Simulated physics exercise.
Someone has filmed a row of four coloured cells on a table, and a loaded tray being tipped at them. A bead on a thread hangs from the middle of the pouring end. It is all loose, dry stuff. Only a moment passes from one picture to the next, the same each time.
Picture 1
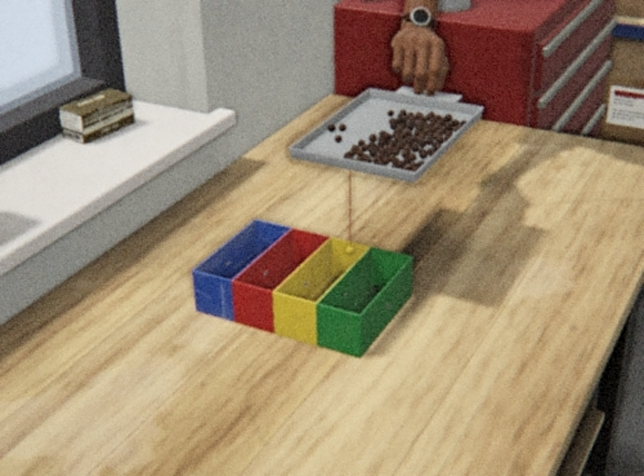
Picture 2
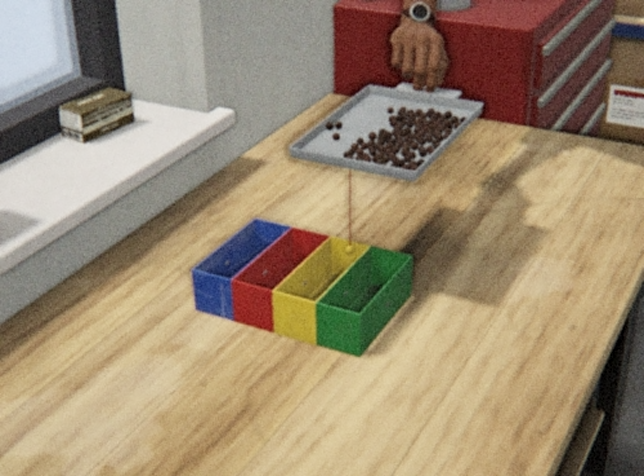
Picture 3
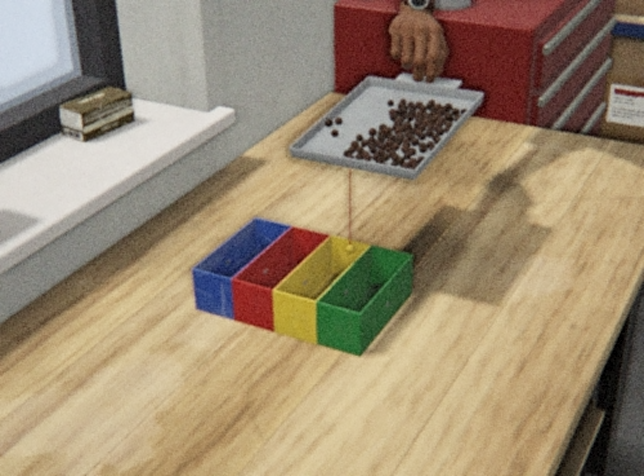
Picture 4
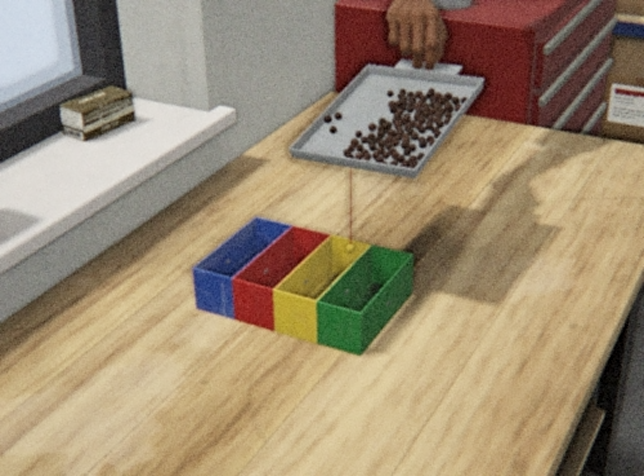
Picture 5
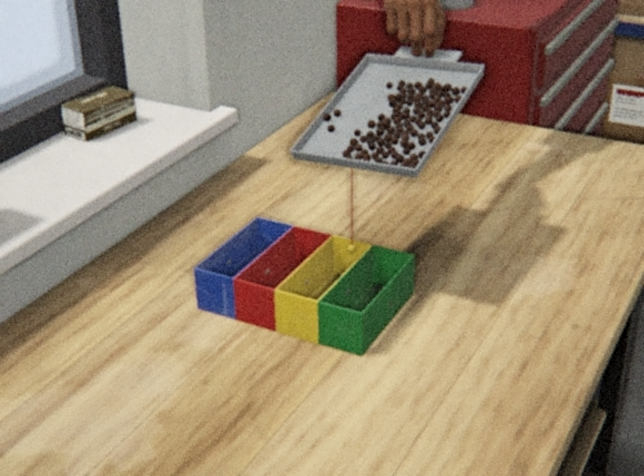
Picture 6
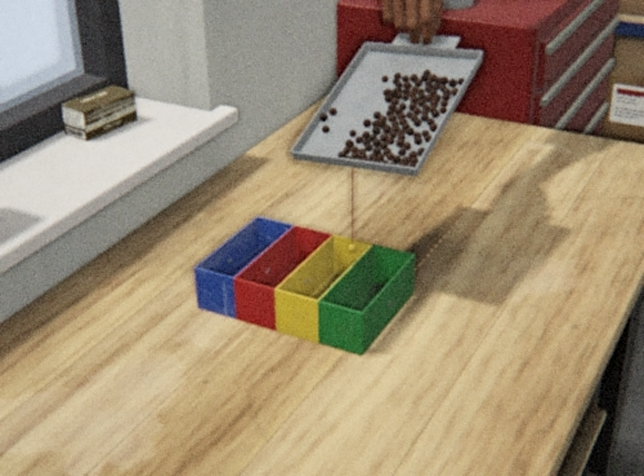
A hand wearing a wristwatch gradually raises the far end of a grey tray above a pale wooden table, seen from above at an angle. Small brown balls lie on the tray, a thread with a bead hangs from its near edge, and blue, red, yellow and green cells stand left to right. The tray tilts toward its near left corner, and the balls begin shifting slightly while the view stays still.
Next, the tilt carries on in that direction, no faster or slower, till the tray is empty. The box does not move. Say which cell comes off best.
The red one ends fullest.
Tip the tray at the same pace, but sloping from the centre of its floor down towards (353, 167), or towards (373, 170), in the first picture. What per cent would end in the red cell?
First some 20, then 0 per cent.
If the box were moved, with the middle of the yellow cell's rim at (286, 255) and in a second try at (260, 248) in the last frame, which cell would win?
The first try: That yellow cell. The second: That green cell.
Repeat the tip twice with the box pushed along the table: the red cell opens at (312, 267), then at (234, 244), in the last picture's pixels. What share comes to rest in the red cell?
Near 40 % and 0 %.
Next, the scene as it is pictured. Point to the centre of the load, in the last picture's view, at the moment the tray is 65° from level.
At about (349, 139).
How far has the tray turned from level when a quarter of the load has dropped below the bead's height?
Around 90° of tilt.
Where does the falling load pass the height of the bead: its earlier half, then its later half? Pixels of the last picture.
Early half (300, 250), late half (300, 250).
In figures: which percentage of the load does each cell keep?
Blue cell near 0; red cell near 50; yellow cell near 30; green cell near 10.
Shortly afterwards, tray tipped steeply; all but a few on the tray; only a few in the yellow cell; only a few in the red cell; only a few falling or outside the box.
Next, tray tipped past a quarter turn; a little on the tray; near a third in the red cell; near a quarter in the yellow cell; a little in the green cell; only a few in the blue cell; near a quarter falling or outside the box.
Some moments later, tray tipped past a quarter turn; near half in the red cell; near a quarter in the yellow cell; a little in the green cell; a little in the blue cell; a little falling or outside the box.
In the end, tray tipped past a quarter turn; near half in the red cell; near a quarter in the yellow cell; a little in the green cell; a little in the blue cell; a little outside the box.
